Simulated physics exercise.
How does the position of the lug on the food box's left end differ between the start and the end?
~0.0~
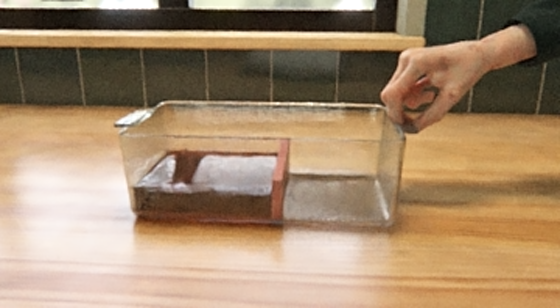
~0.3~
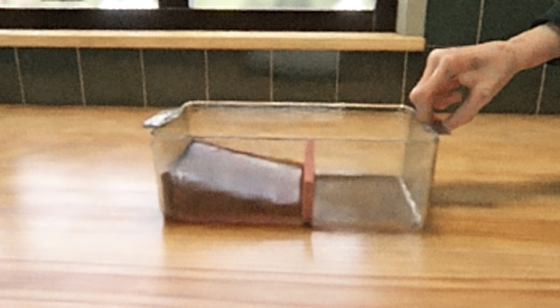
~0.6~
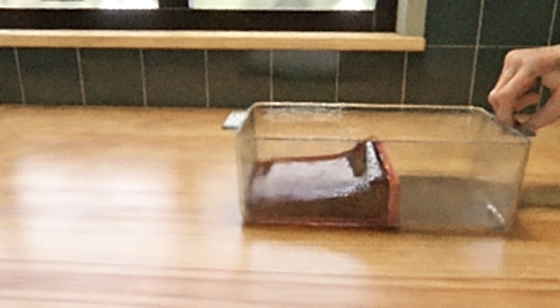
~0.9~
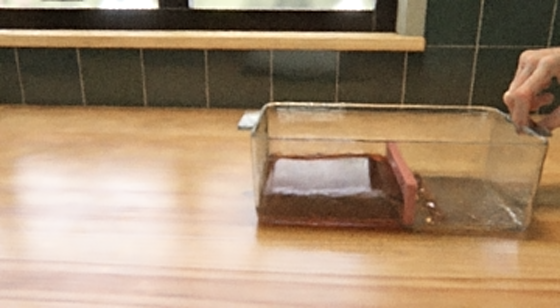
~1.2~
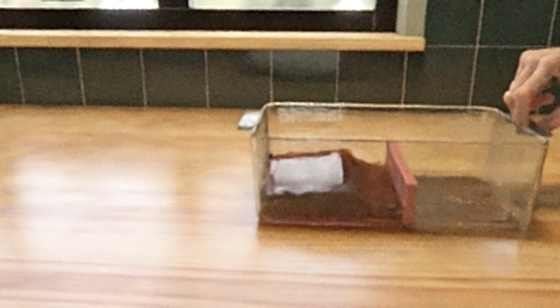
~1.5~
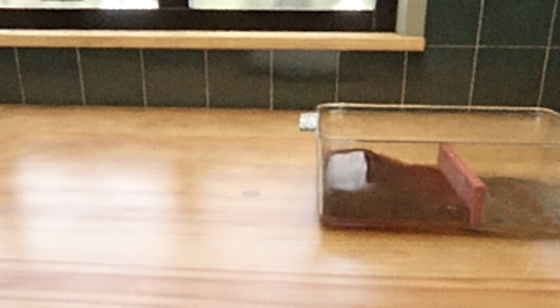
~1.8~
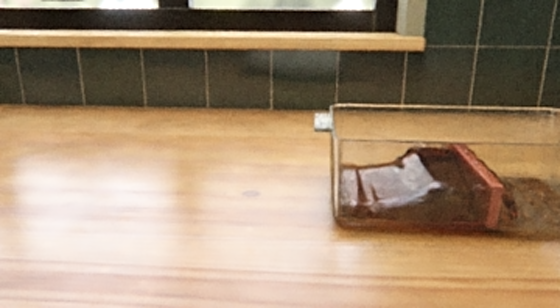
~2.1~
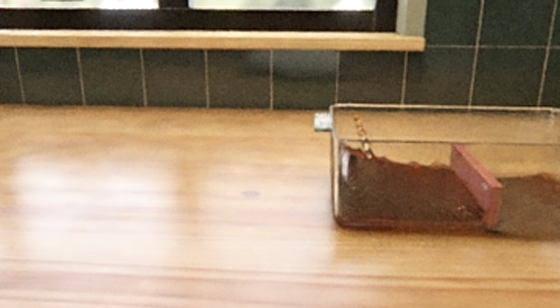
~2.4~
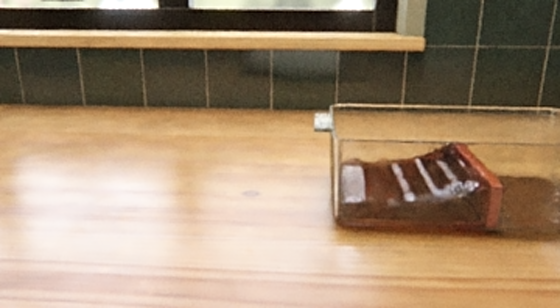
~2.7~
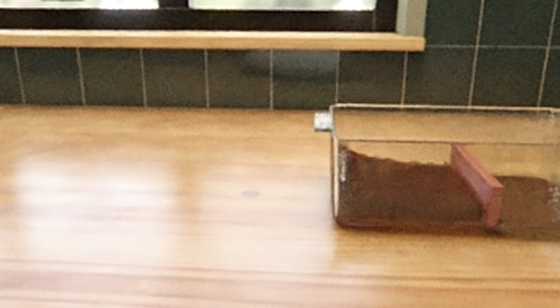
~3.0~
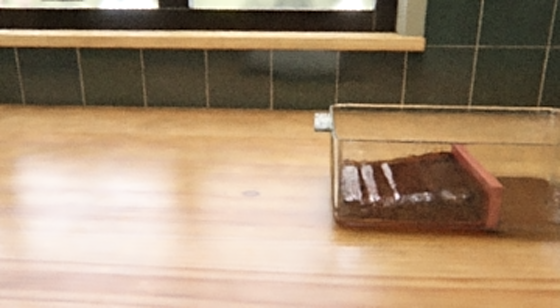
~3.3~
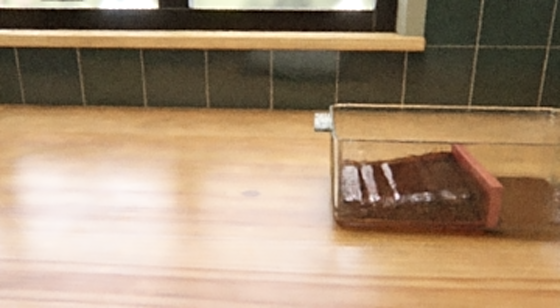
At the start the lug is over the left part of the counter, and at the end it is clearly further right, a little past the middle of the view.
